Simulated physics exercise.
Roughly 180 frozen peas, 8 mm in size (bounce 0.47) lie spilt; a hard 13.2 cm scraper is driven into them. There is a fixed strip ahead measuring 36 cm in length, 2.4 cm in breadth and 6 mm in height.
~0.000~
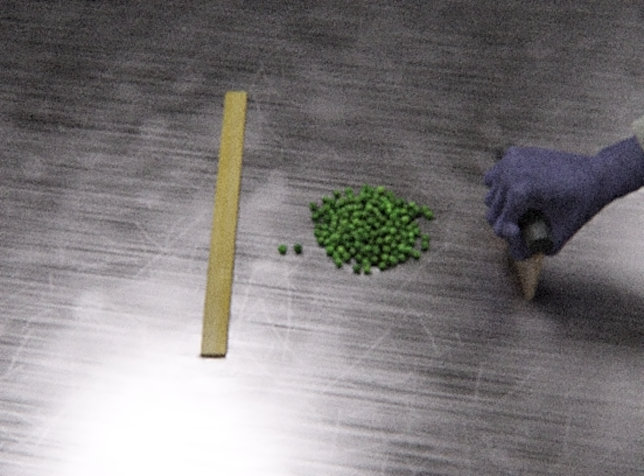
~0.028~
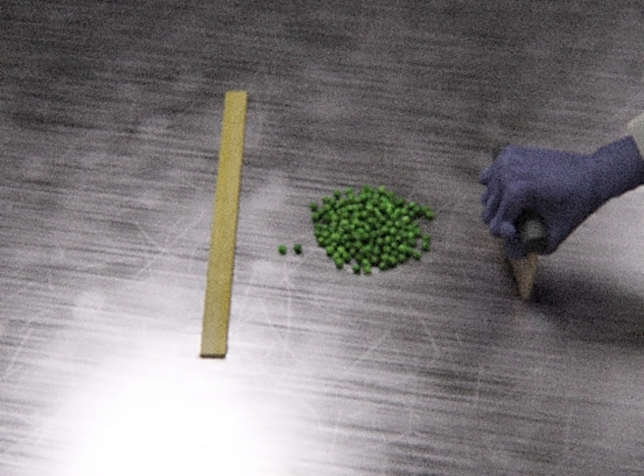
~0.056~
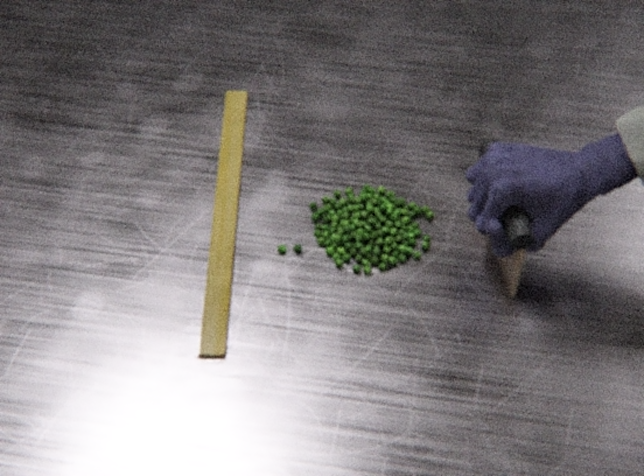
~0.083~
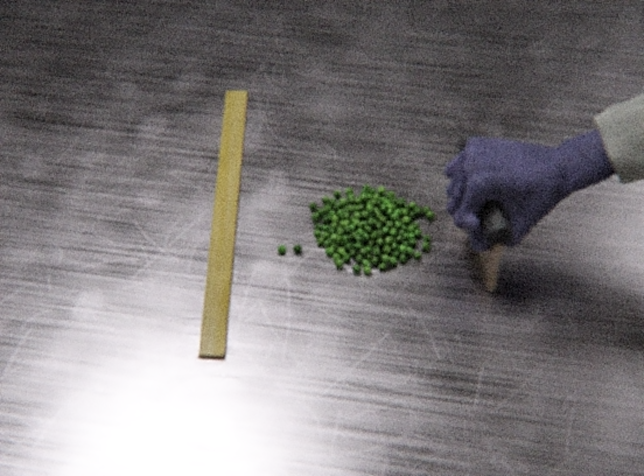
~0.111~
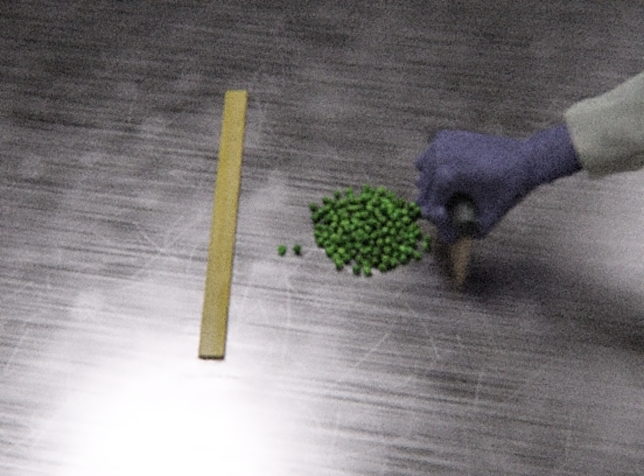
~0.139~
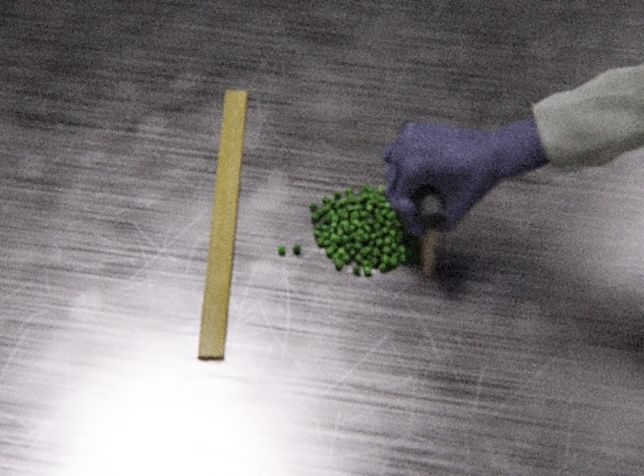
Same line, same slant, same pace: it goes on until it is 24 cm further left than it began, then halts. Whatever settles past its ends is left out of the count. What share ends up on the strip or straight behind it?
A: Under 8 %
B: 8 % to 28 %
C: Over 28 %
(B) 8 % to 28 %.
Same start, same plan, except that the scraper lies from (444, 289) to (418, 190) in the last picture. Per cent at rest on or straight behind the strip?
The figure is higher than 10.
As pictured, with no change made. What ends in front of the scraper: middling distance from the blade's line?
4 cm.
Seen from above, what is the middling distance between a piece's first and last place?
14 cm.
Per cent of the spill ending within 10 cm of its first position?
My estimate is some 20 percent.
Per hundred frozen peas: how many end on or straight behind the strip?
Share: Some 25 %.
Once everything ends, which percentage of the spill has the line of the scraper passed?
Close to 10 in a hundred, I'd say.
Then, at 0.27 s, scraper 23 cm from its start, spill 17 cm wide; elsewhere 100 %.
Then, at 0.40 s, scraper 25 cm from its start, spill 24 cm wide; on or straight behind the strip 20 %, elsewhere 80 %.
Then, at 0.52 s, scraper 25 cm from its start, spill 27 cm wide; on or straight behind the strip 25 %, elsewhere 75 %.
In the end, at 1.5 s, on or straight behind the strip 25 %, elsewhere 75 %.
